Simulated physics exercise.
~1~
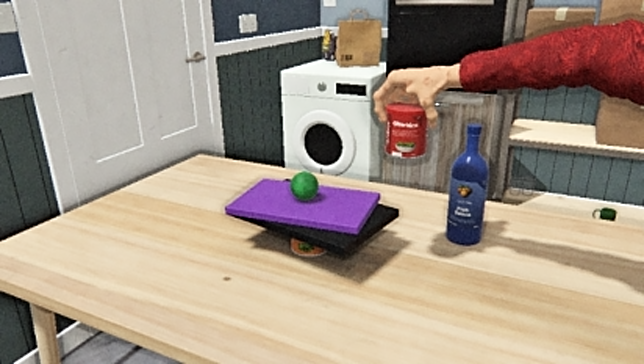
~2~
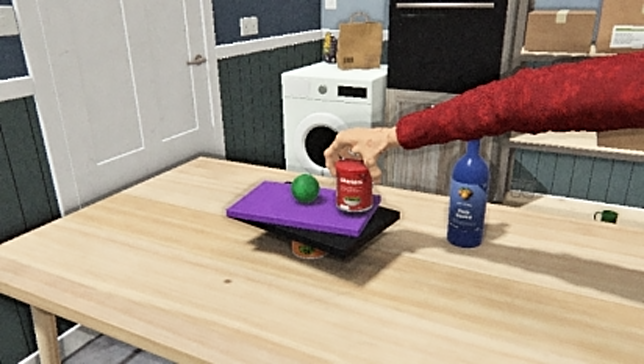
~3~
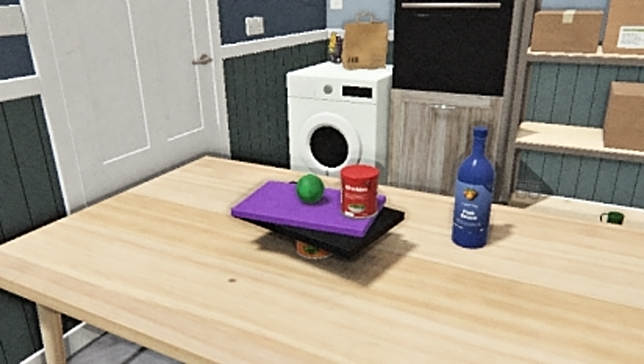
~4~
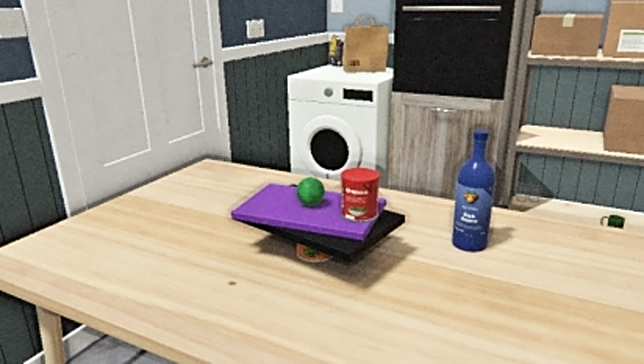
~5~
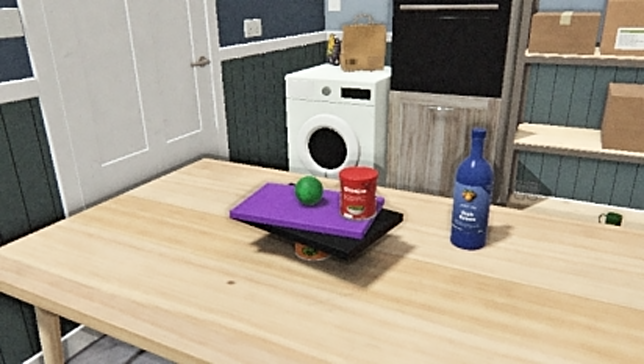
On a wooden table in a home, a hand in a red sleeve lowered a red can onto a tilted purple tray beside a green ball, then let go and drew away, and the stack stayed balanced next to the blue bottle.
